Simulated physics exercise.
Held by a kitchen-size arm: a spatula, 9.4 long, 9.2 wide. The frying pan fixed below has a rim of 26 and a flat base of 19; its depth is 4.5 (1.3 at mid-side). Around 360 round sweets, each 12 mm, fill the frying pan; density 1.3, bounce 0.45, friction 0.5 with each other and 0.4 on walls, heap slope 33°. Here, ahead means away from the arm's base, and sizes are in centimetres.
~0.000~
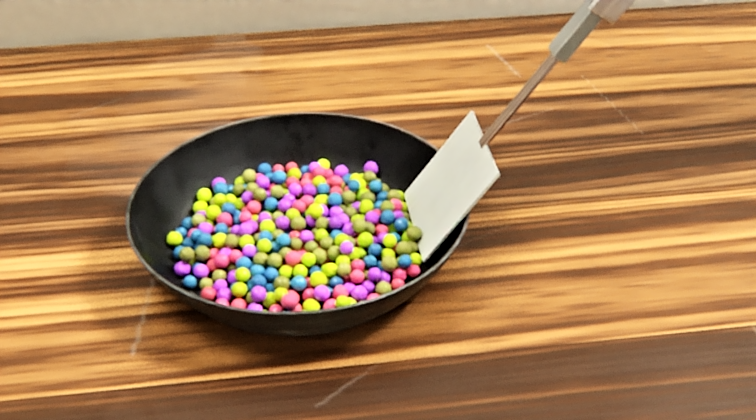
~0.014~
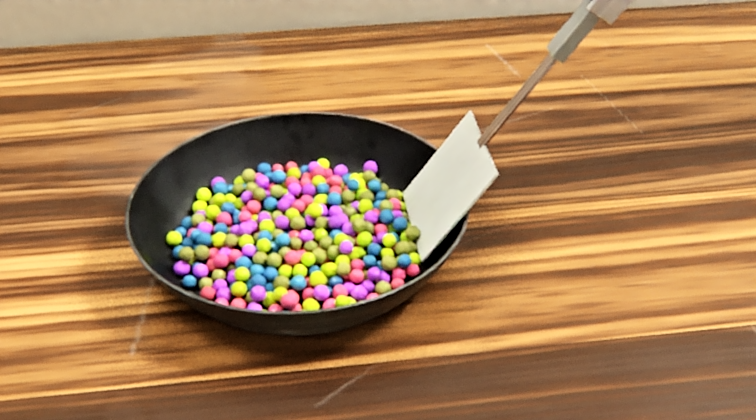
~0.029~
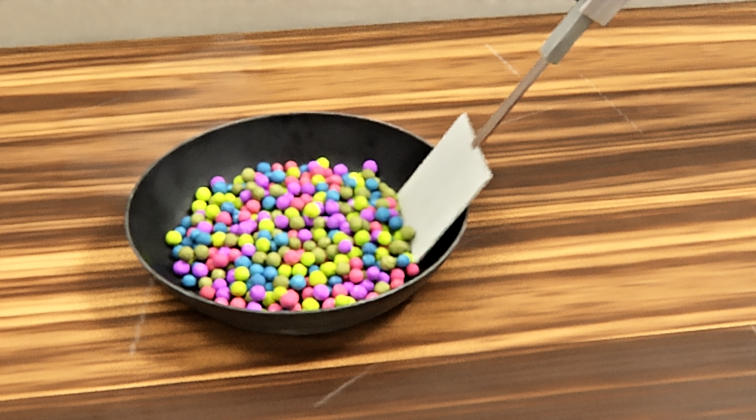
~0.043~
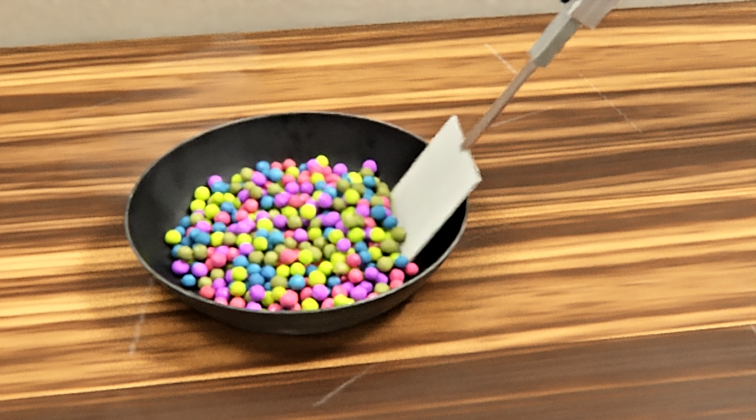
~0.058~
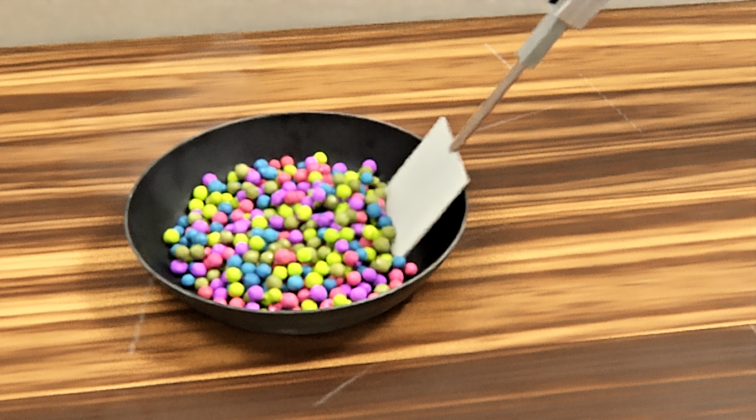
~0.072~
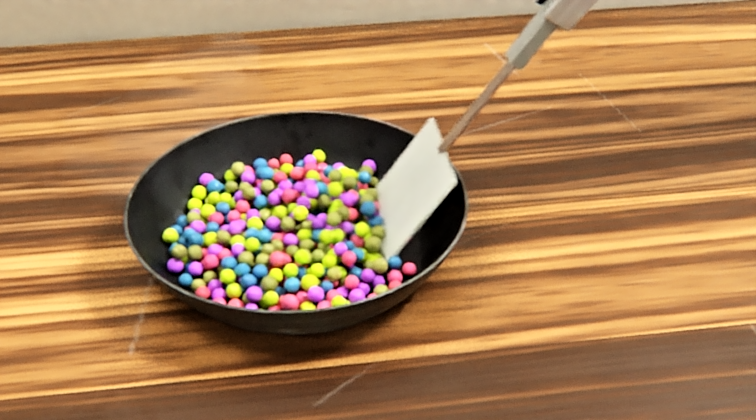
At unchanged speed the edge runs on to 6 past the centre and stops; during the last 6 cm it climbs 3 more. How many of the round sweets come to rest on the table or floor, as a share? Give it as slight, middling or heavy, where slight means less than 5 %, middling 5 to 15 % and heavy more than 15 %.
Slight.
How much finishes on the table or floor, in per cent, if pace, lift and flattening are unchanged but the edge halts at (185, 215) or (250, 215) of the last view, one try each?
Try 1: Approx. 15 %; try 2: Approx. 0 %.
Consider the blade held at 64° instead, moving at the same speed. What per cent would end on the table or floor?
Near 0 %.
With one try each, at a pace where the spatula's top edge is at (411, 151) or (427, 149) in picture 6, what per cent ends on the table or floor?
Roughly 10 and 5 percent.
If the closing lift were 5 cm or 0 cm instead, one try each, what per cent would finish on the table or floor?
Result: Approx. 0 % and 0 %, one try each.
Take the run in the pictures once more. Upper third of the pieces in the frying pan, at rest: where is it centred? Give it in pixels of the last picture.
(185, 226).
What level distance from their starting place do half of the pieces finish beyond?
Some 4 cm.
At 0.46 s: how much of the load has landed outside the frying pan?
Roughly 0 percent.
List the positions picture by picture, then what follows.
The first picture shows the spatula top edge at (485, 141), sloping 55°; upper third of the load around (304, 226), from x 175 to 415, top at y 165; 356 in the frying pan.
The second picture shows the spatula top edge at (483, 141), sloping 55°; upper third of the load around (306, 225), from x 175 to 415, top at y 165.
The third picture shows the spatula top edge at (477, 143), sloping 55°; upper third of the load around (317, 223), from x 175 to 410, top at y 165.
The fourth picture shows the spatula top edge at (466, 146), sloping 55°; upper third of the load around (317, 224), from x 175 to 410, top at y 165.
The fifth picture shows the spatula top edge at (455, 147), sloping 55°; upper third of the load around (313, 225), from x 170 to 410, top at y 160.
The sixth picture shows the spatula top edge at (444, 148), sloping 55°; upper third of the load around (304, 224), from x 170 to 410, top at y 155; 356 in the frying pan.
After 0.15 s, sloping 55°, highest piece 4 above the table; 356 in the frying pan.
After 0.22 s, sloping 55°, highest piece 6 above the table; 356 in the frying pan.
After 0.46 s, sloping 55°, highest piece 5 above the table; 353 in the frying pan, 3 on the table or floor.
After 1.51 s, sloping 55°, highest piece 5 above the table; 353 in the frying pan, 3 on the table or floor.
In the end, 353 in the frying pan, 3 on the table or floor. That is 1 % on the table or floor.
